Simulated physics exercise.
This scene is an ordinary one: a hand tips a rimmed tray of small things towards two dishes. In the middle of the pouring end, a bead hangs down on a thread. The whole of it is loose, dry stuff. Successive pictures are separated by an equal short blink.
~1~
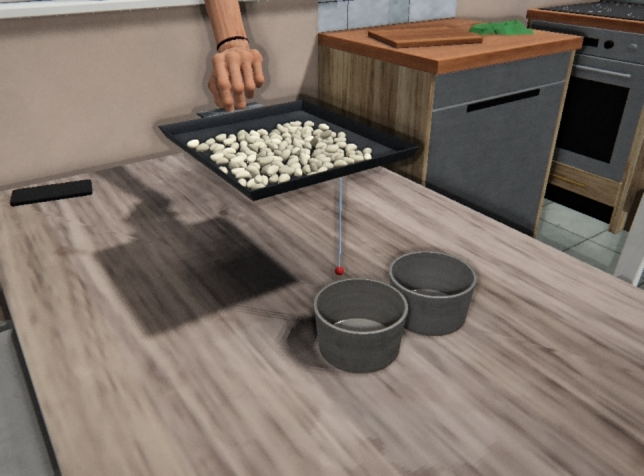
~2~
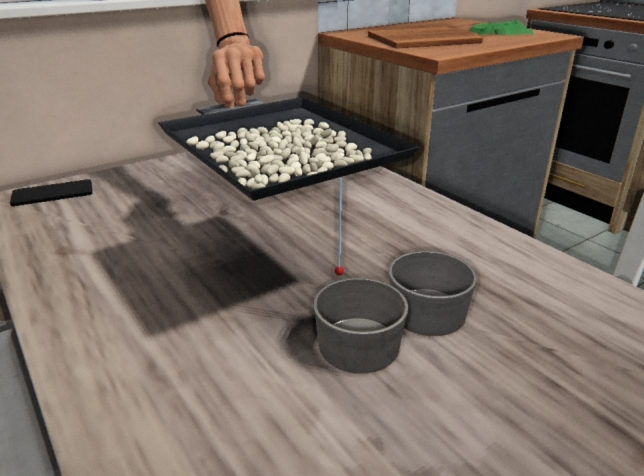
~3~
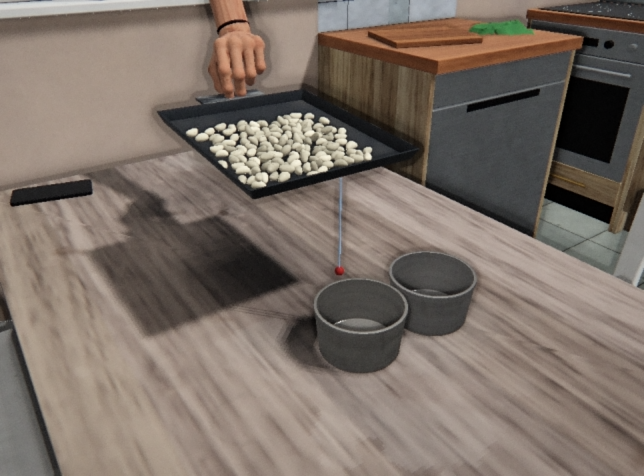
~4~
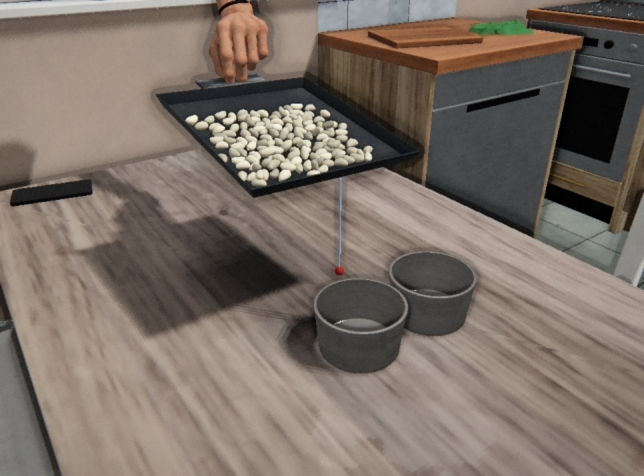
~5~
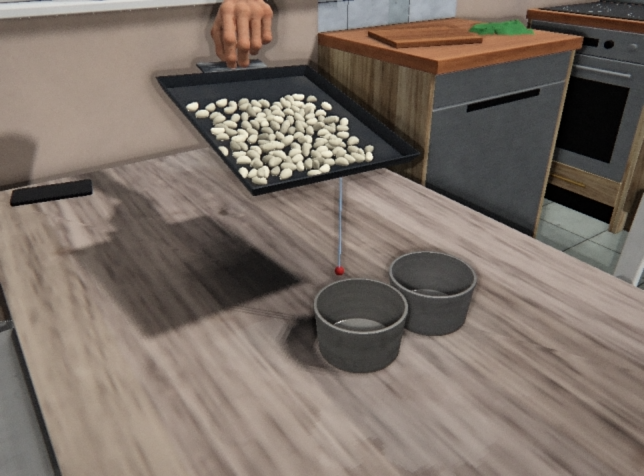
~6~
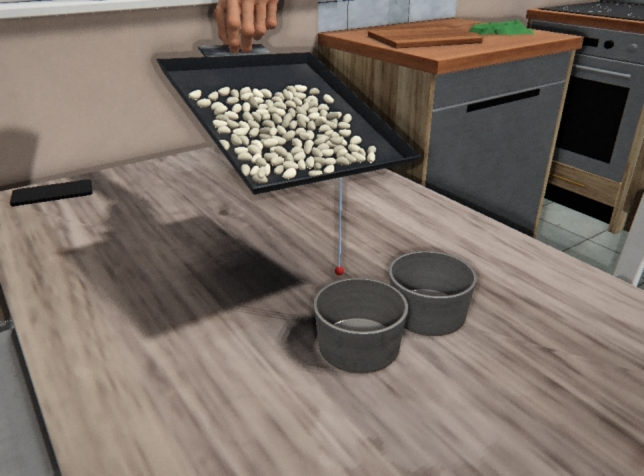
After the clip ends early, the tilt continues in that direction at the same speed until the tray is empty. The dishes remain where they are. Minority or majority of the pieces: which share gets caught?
The catch is going to exceed what is lost.
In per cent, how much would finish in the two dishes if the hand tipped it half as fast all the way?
I'd put it at some 80 per cent.
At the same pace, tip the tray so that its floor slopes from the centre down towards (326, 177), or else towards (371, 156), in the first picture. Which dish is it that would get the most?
The first try favours the dish to the left; the second favours the dish to the right.
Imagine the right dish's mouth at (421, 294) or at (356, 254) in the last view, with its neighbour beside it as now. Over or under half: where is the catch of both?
A majority, then a minority.
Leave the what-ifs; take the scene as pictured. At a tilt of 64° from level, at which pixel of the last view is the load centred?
Check around (351, 157) in the last picture.
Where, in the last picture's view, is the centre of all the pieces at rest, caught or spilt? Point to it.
About pixel (385, 329).
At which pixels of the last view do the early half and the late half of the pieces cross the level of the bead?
Close to (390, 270), then close to (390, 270).
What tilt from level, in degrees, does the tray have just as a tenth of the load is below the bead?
I'd say it is tilted about 75°.
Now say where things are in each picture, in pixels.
In the first picture, corners of the pouring end (253, 187) and (411, 146), level; middle of the load (282, 148), white beans; left dish (389, 345); right dish (461, 309); bead on its thread (339, 271).
In the second picture, corners of the pouring end (253, 187) and (411, 146), level; middle of the load (282, 147).
In the third picture, corners of the pouring end (253, 186) and (412, 147), tipped barely, lowest at the right corner; middle of the load (282, 142).
In the fourth picture, corners of the pouring end (254, 185) and (412, 149), tipped a little, lowest at the right corner; middle of the load (283, 136).
In the fifth picture, corners of the pouring end (255, 184) and (413, 151), tipped a little, lowest at the right corner; middle of the load (284, 130).
In the sixth picture, corners of the pouring end (256, 183) and (413, 153), tipped clearly, lowest at the right corner; middle of the load (286, 123); left dish (389, 345); right dish (461, 309).
Just after the last frame, tray tipped steeply; the larger part on the tray; just a few in the right dish; about a tenth in the air.
A moment on, tray tipped past a quarter turn; roughly a third in the left dish; roughly a third in the right dish; about a tenth outside both; about a tenth in the air.
Further on, tray tipped past a quarter turn; roughly a third in the left dish; roughly half in the right dish; about a tenth outside both; just a few in the air.
When it is over, tray tipped past a quarter turn; roughly a third in the left dish; roughly half in the right dish; about a tenth outside both; just a few in the air.
